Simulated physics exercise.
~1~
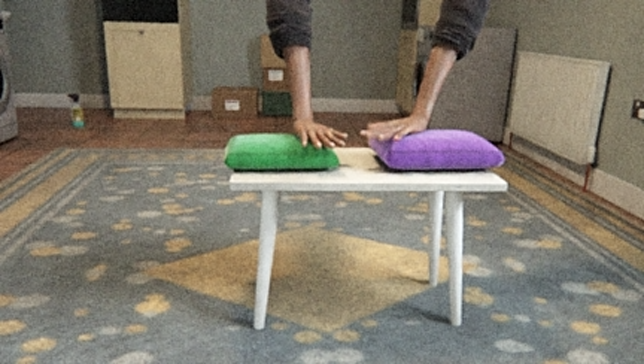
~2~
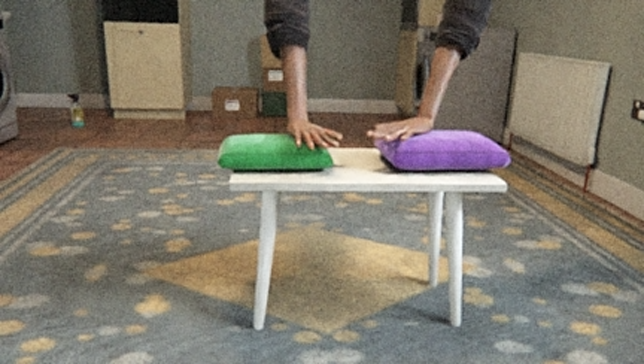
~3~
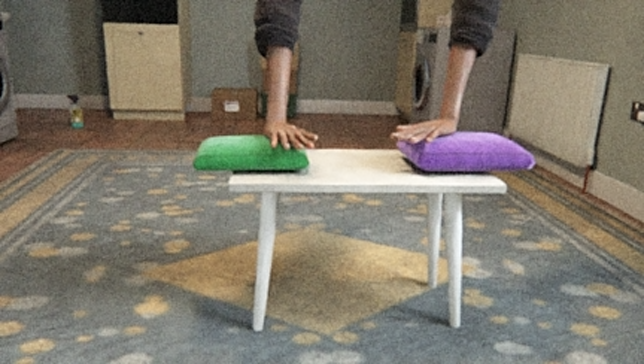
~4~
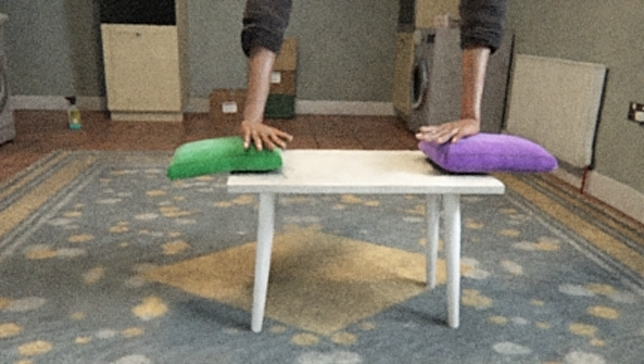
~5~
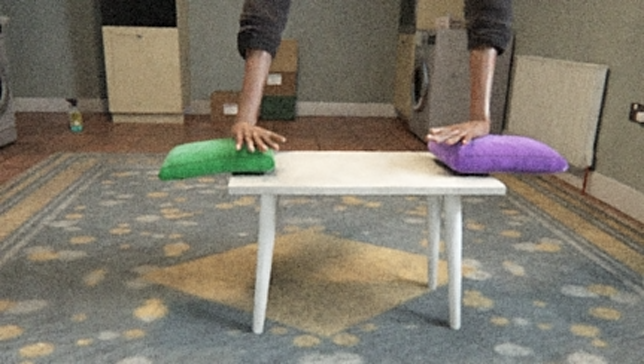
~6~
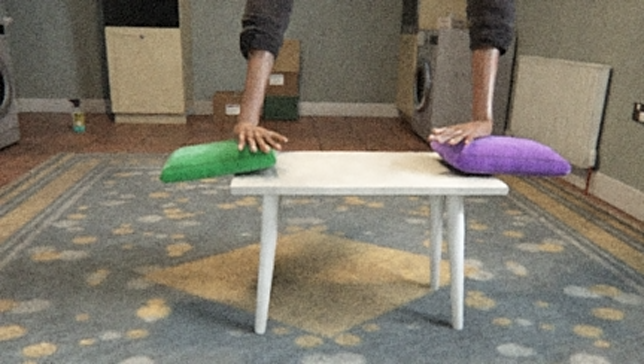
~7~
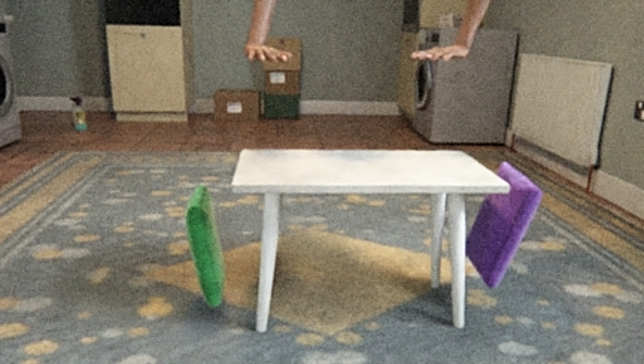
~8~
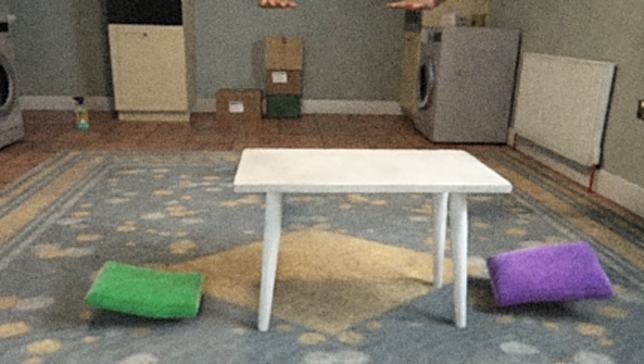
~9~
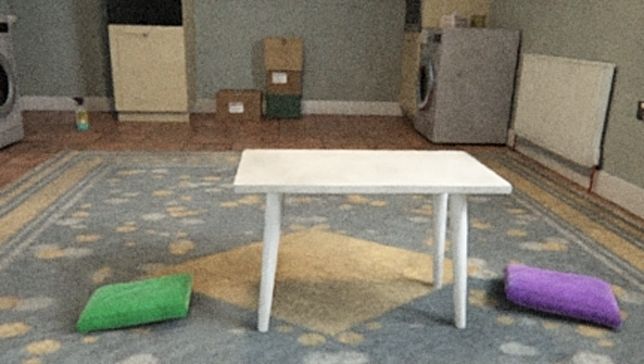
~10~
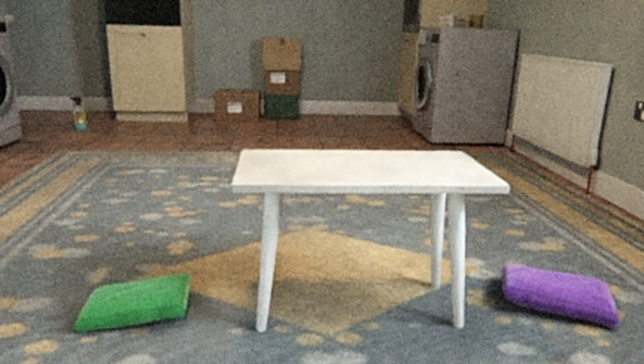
Two hands push a green cushion and a purple cushion off opposite table ends onto the rug.
